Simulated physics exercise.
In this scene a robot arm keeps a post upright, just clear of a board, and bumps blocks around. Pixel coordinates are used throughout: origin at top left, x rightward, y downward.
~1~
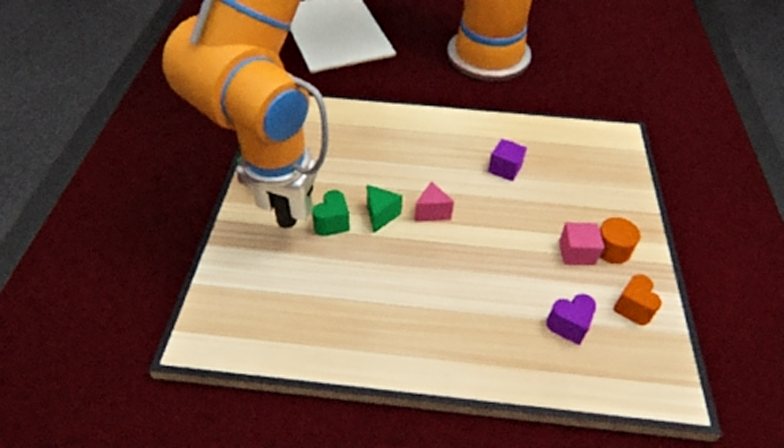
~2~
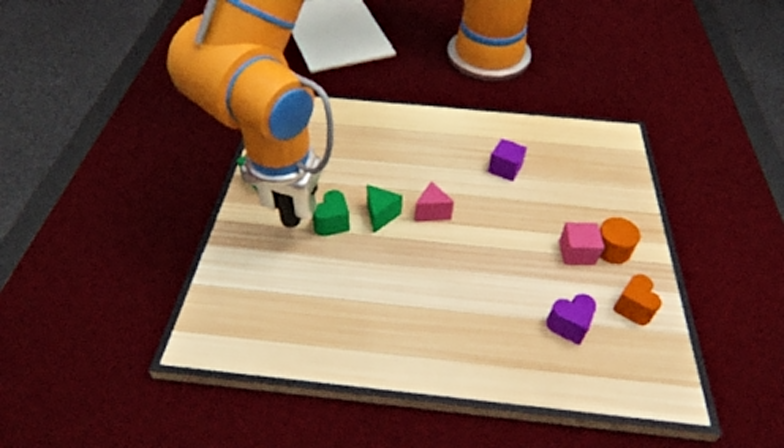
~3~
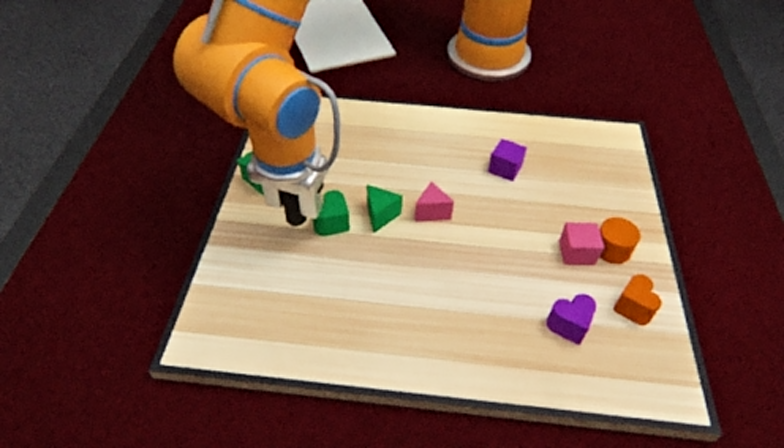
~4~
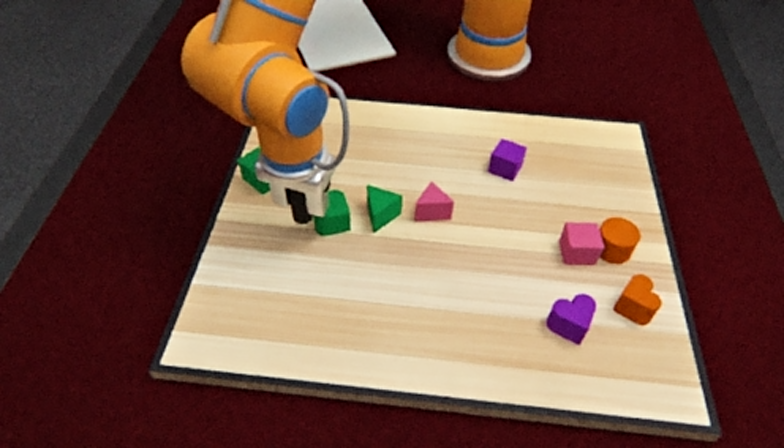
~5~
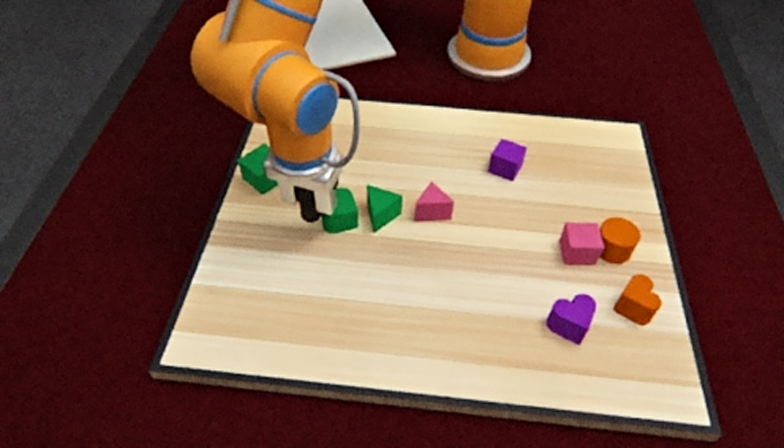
Orange robot arm inching right above a wooden board, nudging a green heart-shaped block slightly toward a green triangle.
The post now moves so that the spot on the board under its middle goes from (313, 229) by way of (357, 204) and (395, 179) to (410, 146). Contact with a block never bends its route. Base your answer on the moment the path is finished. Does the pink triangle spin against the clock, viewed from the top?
Yes, that is how it ends up.
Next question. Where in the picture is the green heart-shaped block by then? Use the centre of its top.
I expect it at (416, 177).
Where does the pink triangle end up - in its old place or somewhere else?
The pink triangle will not stay where it is.
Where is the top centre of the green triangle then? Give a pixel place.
It is going to be at (422, 200).
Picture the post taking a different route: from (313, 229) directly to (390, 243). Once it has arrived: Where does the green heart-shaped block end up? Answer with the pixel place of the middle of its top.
It sits at (372, 200).
The first path, step by step. One third of the way, post (357, 190); green heart-shaped block (387, 187), turned 40° clockwise; green triangle (410, 197), turned 30° clockwise; pink triangle (442, 197), turned 30° anticlockwise.
Two thirds of the way, post (396, 165); green heart-shaped block (416, 177), turned 100° clockwise; green triangle (422, 200), turned 70° clockwise; pink triangle (447, 199), turned 30° anticlockwise.
At the end, post (410, 133); green heart-shaped block (416, 177), turned 100° clockwise; green triangle (422, 200), turned 70° clockwise; pink triangle (447, 199), turned 30° anticlockwise.
